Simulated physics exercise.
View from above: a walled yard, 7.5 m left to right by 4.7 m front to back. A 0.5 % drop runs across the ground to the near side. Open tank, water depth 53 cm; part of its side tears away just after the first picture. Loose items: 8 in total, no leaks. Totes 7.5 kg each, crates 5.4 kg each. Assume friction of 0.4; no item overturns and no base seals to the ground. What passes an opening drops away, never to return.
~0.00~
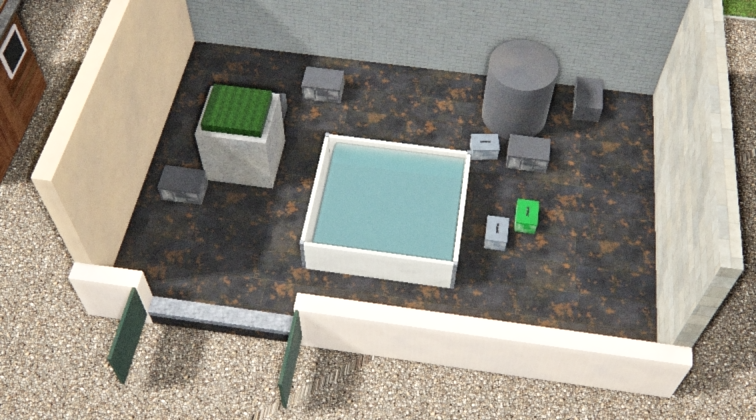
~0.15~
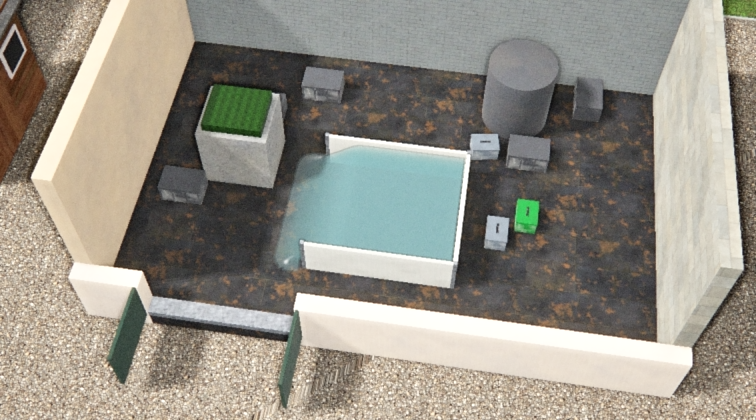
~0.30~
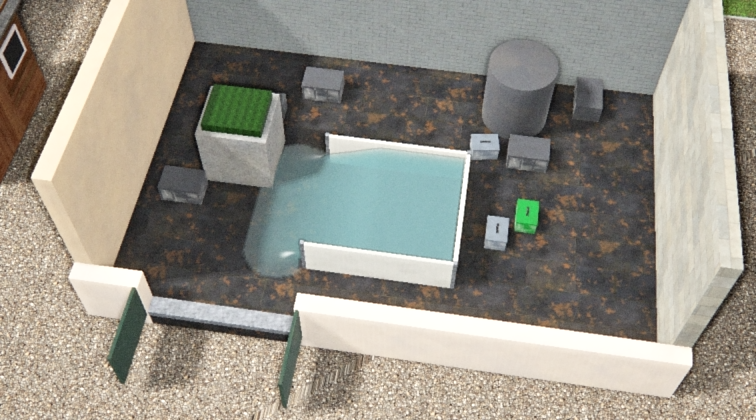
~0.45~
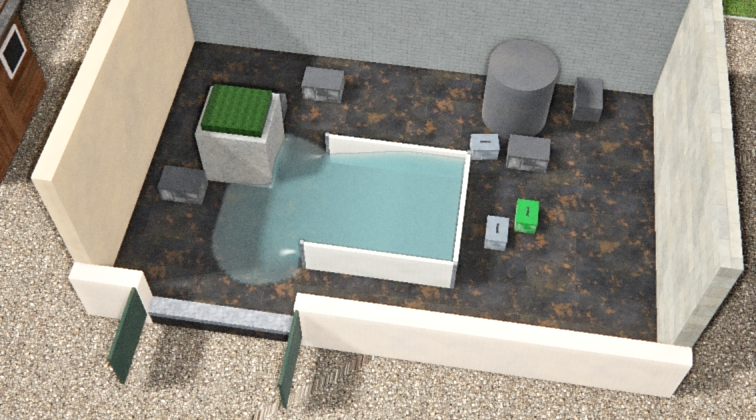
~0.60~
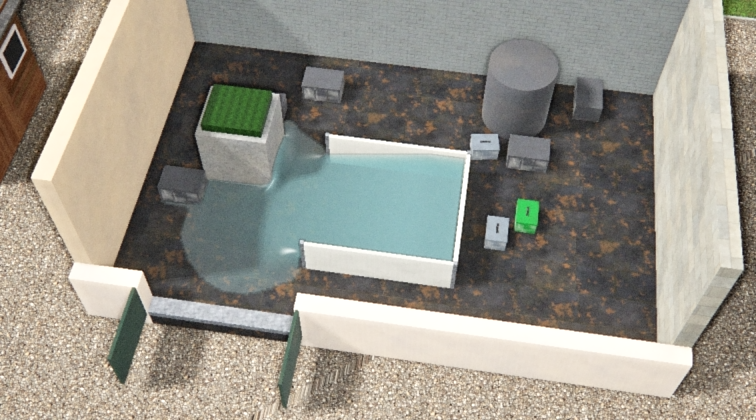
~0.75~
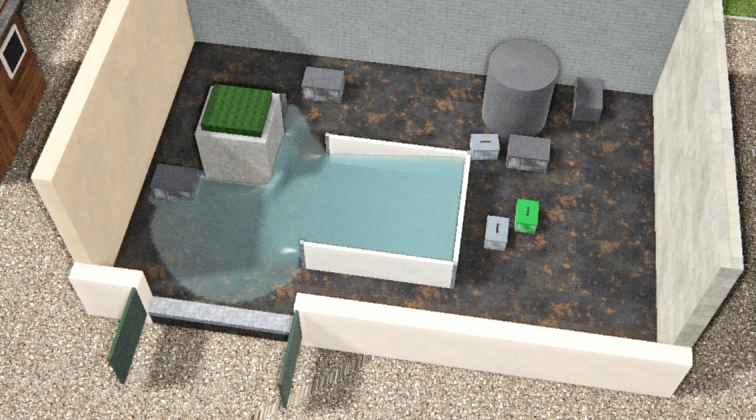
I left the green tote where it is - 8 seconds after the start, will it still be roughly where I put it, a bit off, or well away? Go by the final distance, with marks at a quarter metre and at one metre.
Roughly where you put it.
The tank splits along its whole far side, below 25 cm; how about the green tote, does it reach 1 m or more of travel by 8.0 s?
Note: Green tote shifted modestly.
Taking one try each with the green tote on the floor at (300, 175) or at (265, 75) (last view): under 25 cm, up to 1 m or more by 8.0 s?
Run 1: It is pushed far off. Run 2: It is pushed far off.
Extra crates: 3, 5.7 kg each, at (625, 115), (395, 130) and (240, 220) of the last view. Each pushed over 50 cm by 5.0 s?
The first one ends up inside that, the second inside that, the third beyond that.
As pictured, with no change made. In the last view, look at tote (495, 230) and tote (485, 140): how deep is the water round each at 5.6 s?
About 0 and 3 cm.
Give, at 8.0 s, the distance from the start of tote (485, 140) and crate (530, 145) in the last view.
100 cm and 50 cm, respectively.
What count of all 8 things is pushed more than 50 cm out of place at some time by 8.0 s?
Answer: 5.
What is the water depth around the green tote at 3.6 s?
Somewhere close to 0 cm.
After 1.6 s the green tote is near (528, 212), 0.0 m from its start, aground; 0 of 8 are out; 1 afloat.
After 3.6 s the green tote is near (528, 212), 0.0 m from its start, aground; 0 of 8 are out; 3 afloat.
After 5.6 s the green tote is near (528, 212), 0.0 m from its start, aground; 0 of 8 are out; 3 afloat.
After 8.0 s the green tote is near (529, 213), 0.0 m from its start, aground; 0 of 8 are out; 3 afloat.
